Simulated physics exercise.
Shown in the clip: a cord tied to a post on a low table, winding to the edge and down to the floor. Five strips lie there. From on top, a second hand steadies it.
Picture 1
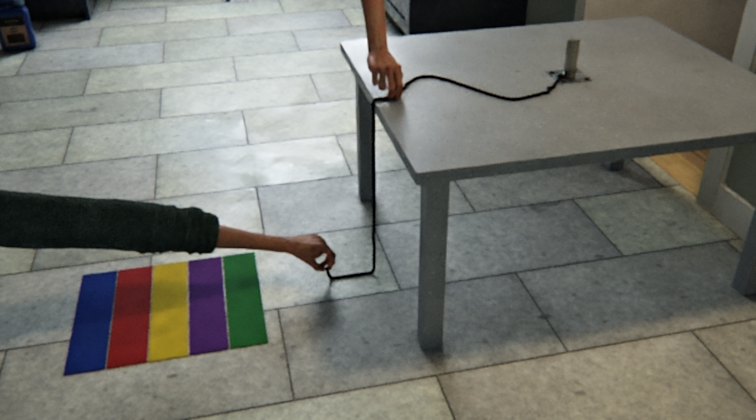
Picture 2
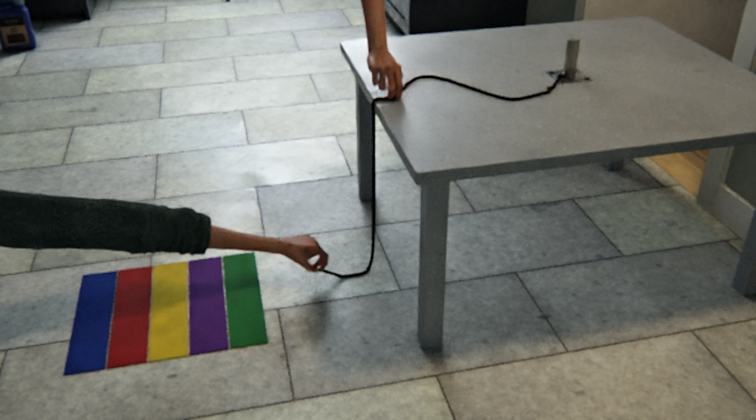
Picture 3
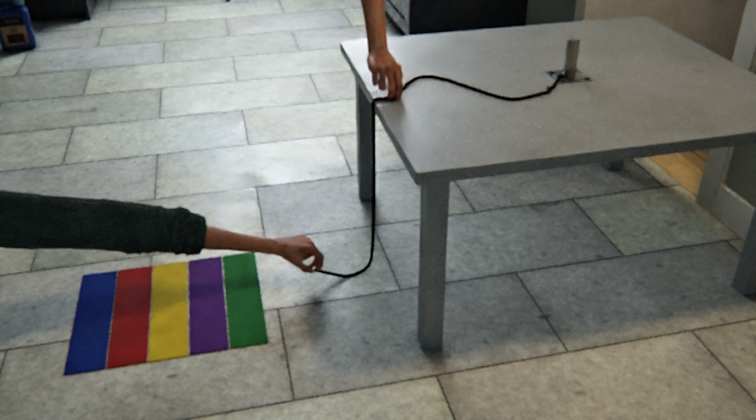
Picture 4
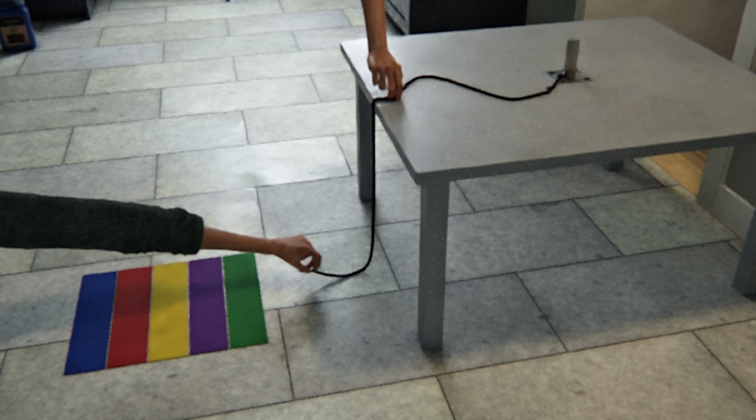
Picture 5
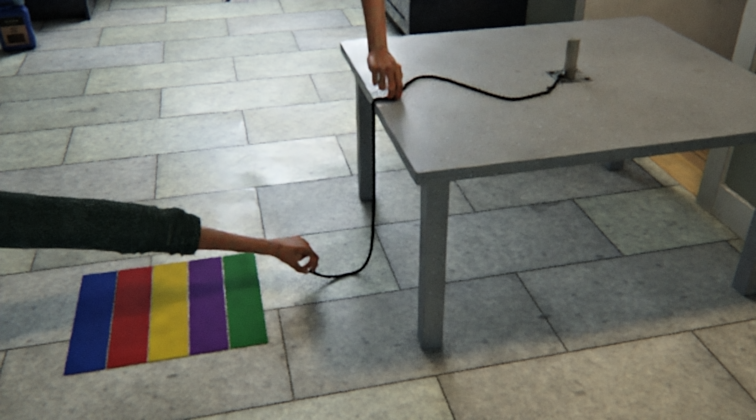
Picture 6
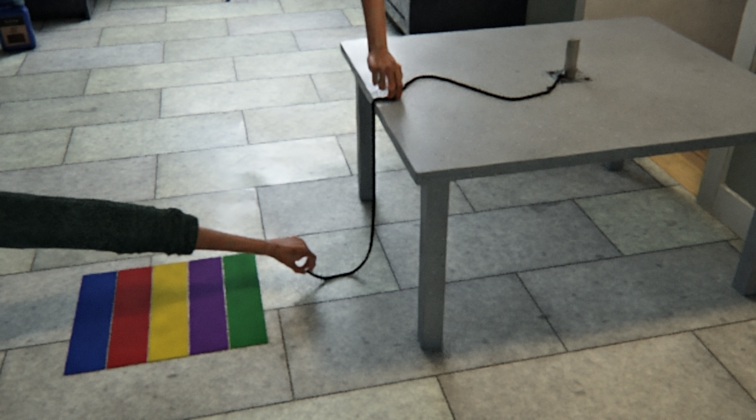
On a pale tiled floor beside a low grey table, one hand held a black cord at the table's edge while another drew its lower end slightly left, toward five coloured strips.
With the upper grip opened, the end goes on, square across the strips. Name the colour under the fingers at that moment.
Blue.
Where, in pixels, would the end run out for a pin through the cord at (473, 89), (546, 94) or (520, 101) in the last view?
Per try (px, approx.): (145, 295); (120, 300); (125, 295).
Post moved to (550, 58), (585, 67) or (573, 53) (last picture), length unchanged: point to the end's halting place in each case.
Pixels, try by try: About (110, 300), (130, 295), (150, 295).
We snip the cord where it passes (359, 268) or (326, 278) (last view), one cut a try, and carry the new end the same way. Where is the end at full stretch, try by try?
Going through both, you get (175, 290) and then (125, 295).
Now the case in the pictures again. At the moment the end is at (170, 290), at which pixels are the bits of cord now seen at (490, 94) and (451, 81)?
First point (451, 88), second point (404, 94).
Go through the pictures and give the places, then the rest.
In the first frame, end (326, 268); green (247, 327); purple (208, 333); yellow (169, 339); red (128, 345); blue (87, 352).
In the second frame, end (319, 269); cord through (548, 88) (486, 93) (414, 80) (374, 115) (374, 190) (372, 256).
In the third frame, end (314, 270).
In the fourth frame, end (312, 270); cord through (548, 88) (486, 93) (414, 80) (374, 115) (374, 190) (371, 256).
In the fifth frame, end (310, 270).
In the sixth frame, end (307, 271); cord through (548, 88) (486, 93) (414, 80) (374, 115) (374, 190) (367, 257).
Soon after, end near (171, 290); over yellow.
After that, end near (122, 297); over red.
At the stop, end near (94, 301); over blue. It halts on the blue strip.
